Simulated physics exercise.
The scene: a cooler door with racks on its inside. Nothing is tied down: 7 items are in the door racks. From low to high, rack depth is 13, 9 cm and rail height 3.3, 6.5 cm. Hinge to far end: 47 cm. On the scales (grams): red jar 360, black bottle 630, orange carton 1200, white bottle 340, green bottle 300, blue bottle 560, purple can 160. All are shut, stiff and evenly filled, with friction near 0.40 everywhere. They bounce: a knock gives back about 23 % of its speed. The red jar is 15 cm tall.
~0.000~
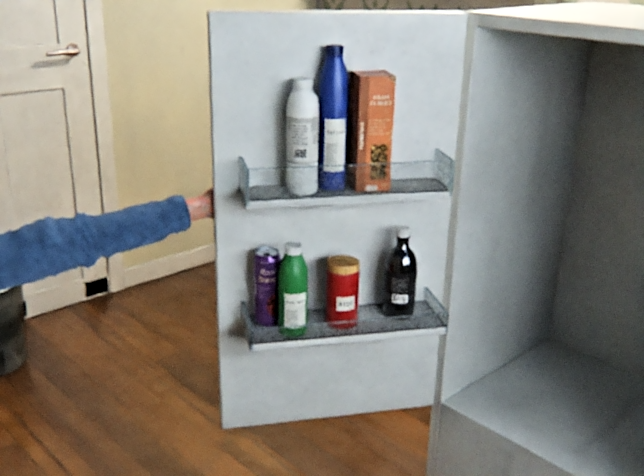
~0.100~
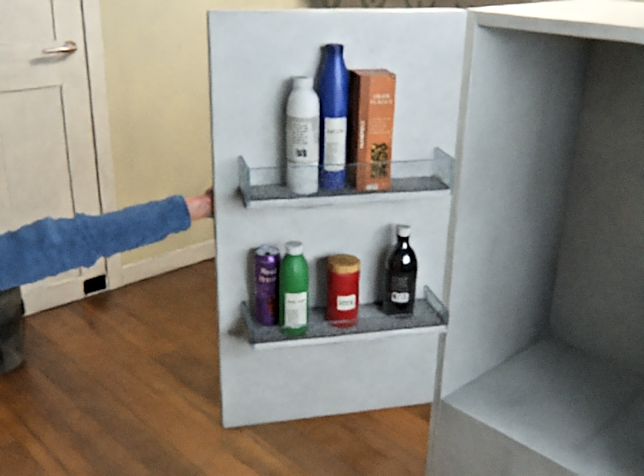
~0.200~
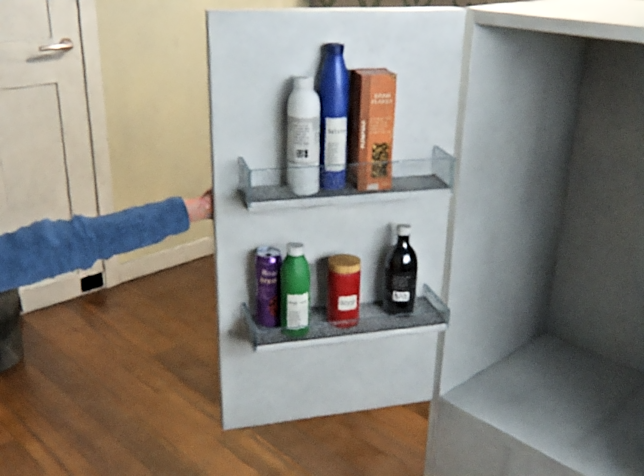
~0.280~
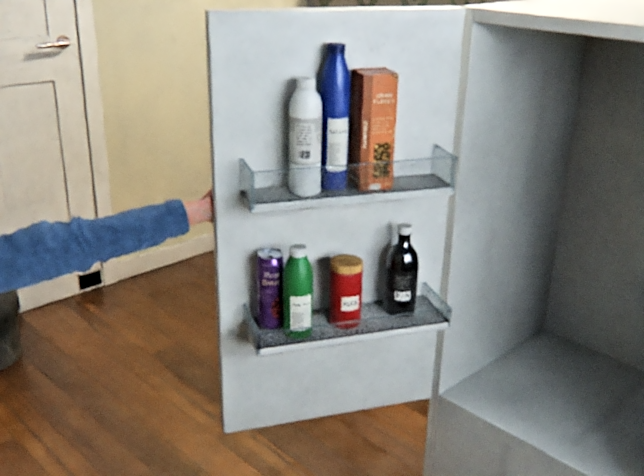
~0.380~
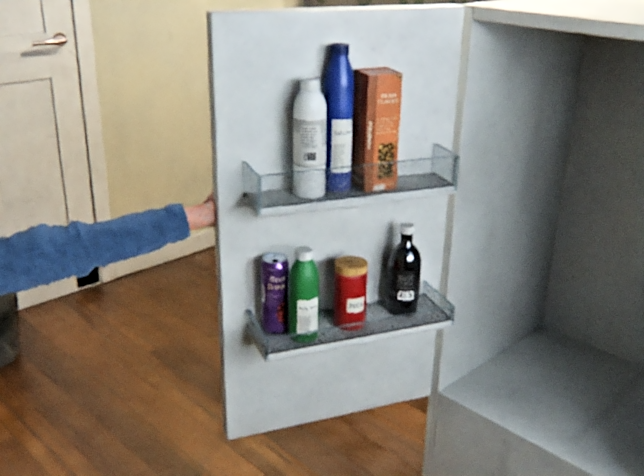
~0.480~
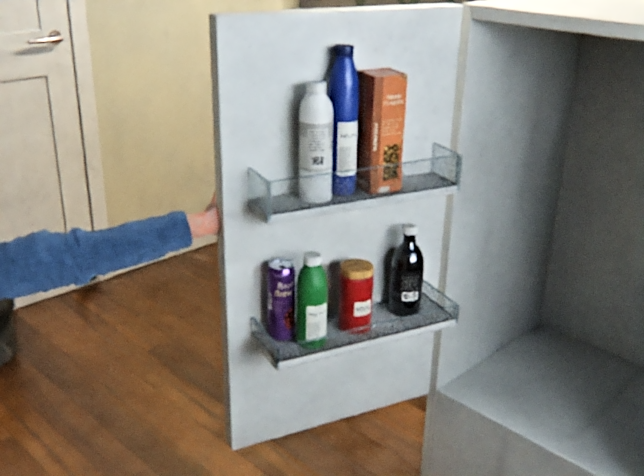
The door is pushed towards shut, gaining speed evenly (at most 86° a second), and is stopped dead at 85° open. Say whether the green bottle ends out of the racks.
The green bottle stays in.
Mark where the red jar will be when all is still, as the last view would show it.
Around (408, 314).
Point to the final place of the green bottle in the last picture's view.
Around (380, 323).
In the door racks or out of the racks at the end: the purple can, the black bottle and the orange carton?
The purple can ends out of the racks; the black bottle is still in the door racks; the orange carton is still in the door racks.
After 0.88 s, open by 85°; green bottle 7° off upright near (384, 325); purple can 6° off upright; blue bottle 5° off upright.
After 1.48 s, open by 85°; blue bottle and purple can now out of the racks; green bottle 8° off upright near (387, 321); red jar moved 2 cm.
After 1.78 s, open by 85°; green bottle 5° off upright near (377, 323); red jar moved 2 cm.
After 2.28 s, open by 85°; green bottle 4° off upright near (378, 320); red jar moved 2 cm.
In the end (3.4 s), out of the racks, blue bottle and purple can; the other 5 under 5 cm from the start. In the last view, green bottle near (380, 323).
